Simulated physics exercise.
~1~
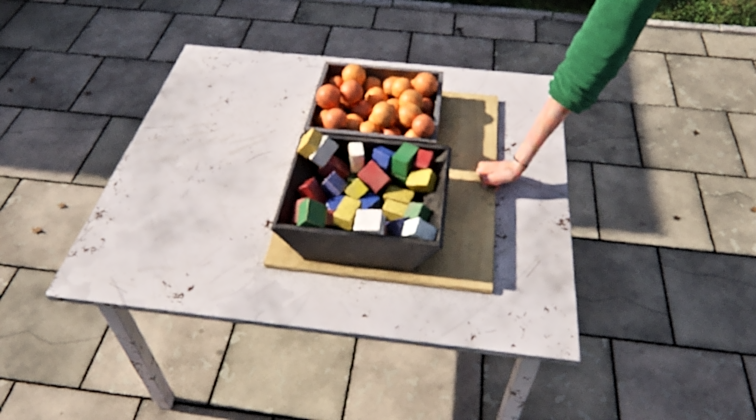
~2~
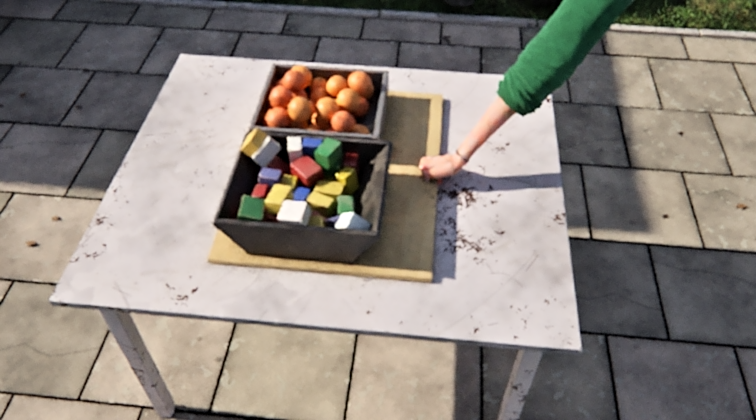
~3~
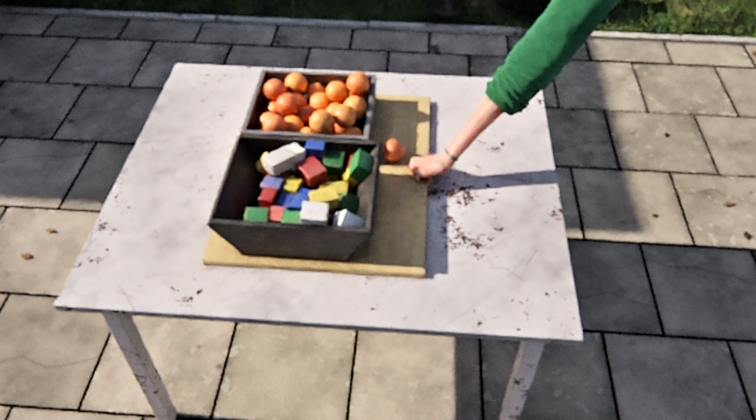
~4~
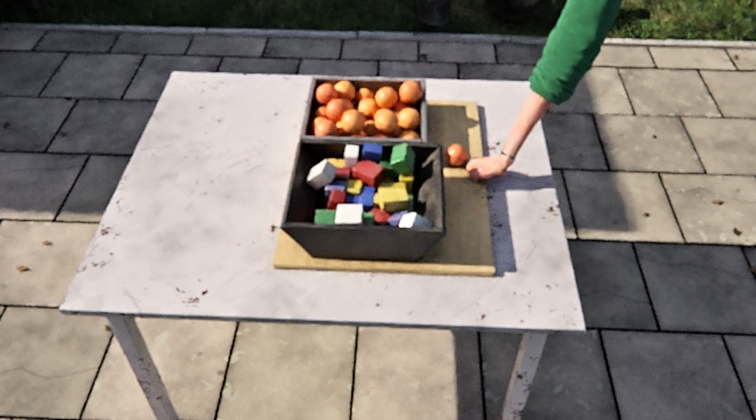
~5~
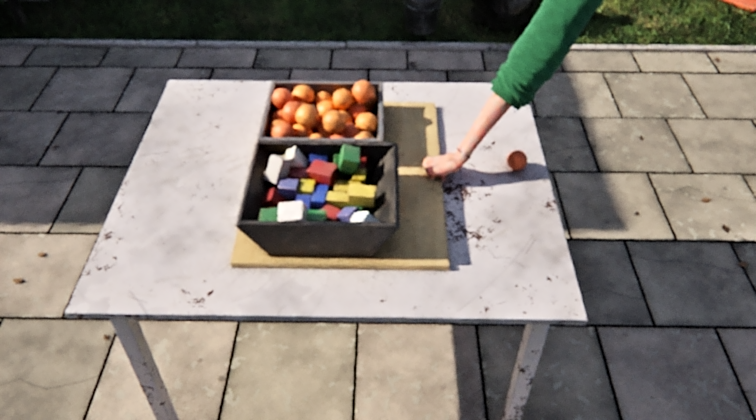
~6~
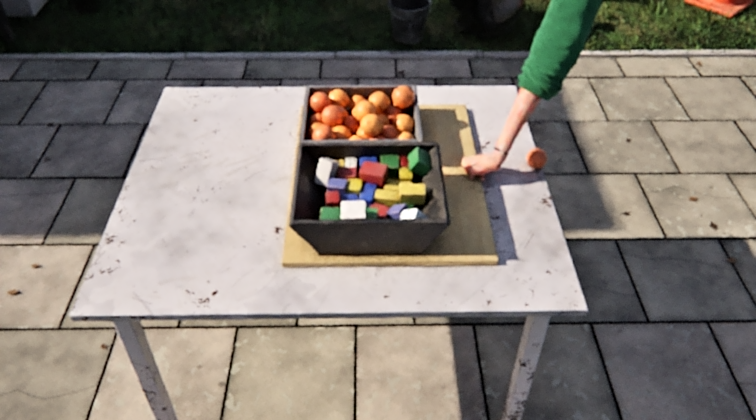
On a paved patio beside grass, a green-sleeved arm reaches over a pale, worn table and grips the edge of a board carrying two open boxes, one of oranges and a nearer one of colourful toy blocks. The hand pushes the board to the left, and the contents shift. An orange then appears outside the boxes, on the board near the hand. The board slides right, then left again, leaving the orange on the tabletop to the right. Finally the board moves right once more, with the blocks still boxed and the single orange lying beyond the hand.
